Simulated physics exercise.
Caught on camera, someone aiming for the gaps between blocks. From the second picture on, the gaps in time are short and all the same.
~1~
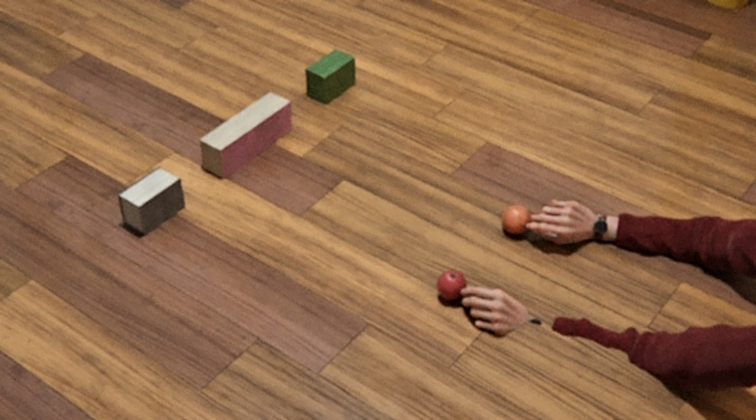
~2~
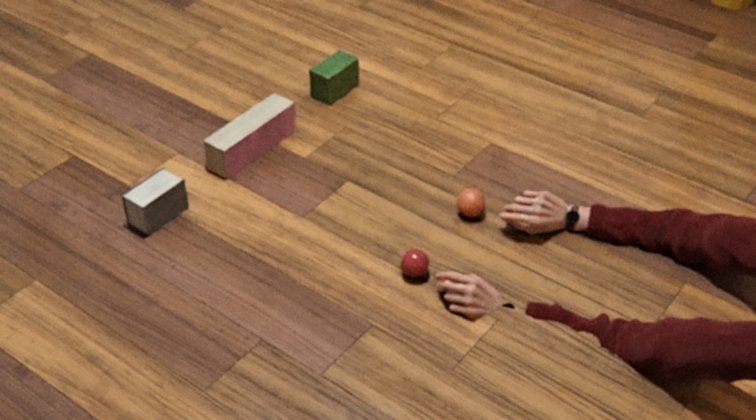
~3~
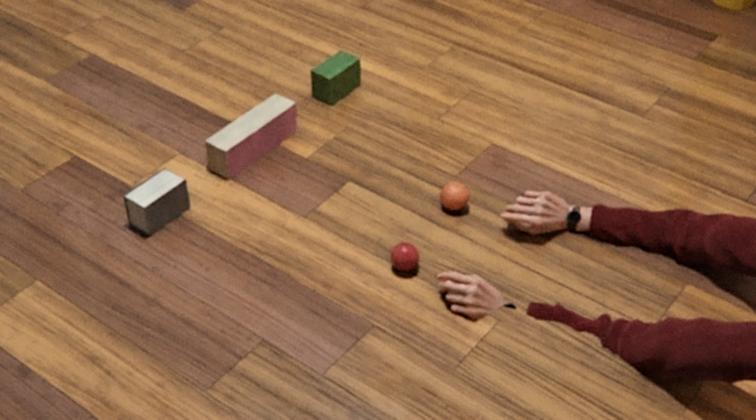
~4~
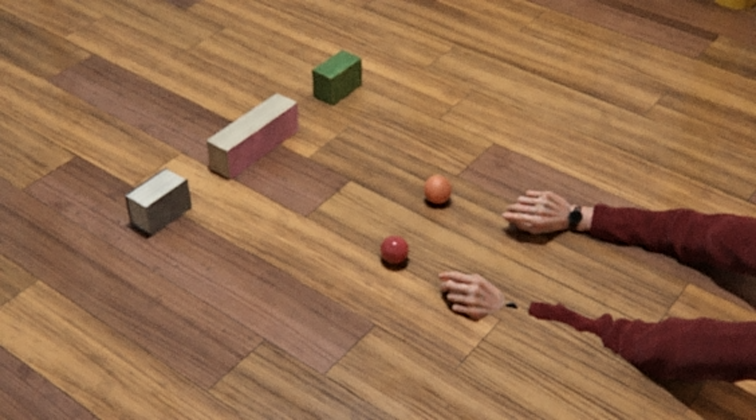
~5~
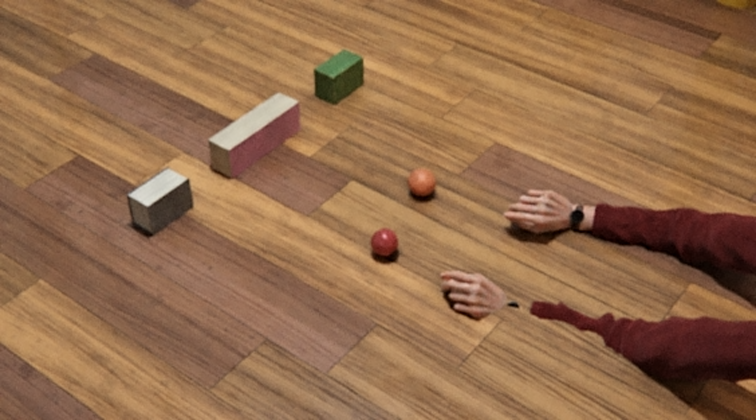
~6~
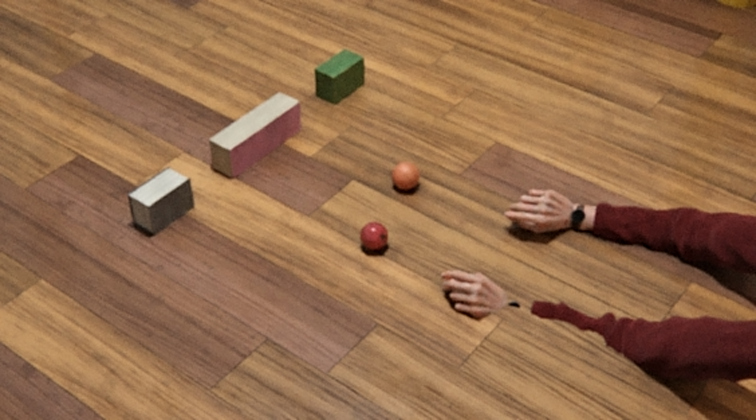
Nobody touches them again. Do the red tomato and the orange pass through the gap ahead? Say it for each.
The red tomato hits a block and the orange hits a block.
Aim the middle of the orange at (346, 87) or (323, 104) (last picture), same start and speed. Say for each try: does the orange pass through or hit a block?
In that order, it hits a block; rolls through.
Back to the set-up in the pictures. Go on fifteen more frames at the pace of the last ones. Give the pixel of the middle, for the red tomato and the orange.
About (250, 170), and the other about (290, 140).
Then, 0.18 s later than the last frame, red tomato heading on near (326, 208); orange heading on near (331, 148).
Then, 0.46 s later than the last frame, red tomato heading on near (258, 169); orange moving sideways near (293, 140).
Then, 0.90 s later than the last frame, red tomato at rest near (257, 165); orange moving sideways near (282, 149).
When it is over, the red tomato is stopped, near (255, 167); the orange is stopped, near (279, 154).
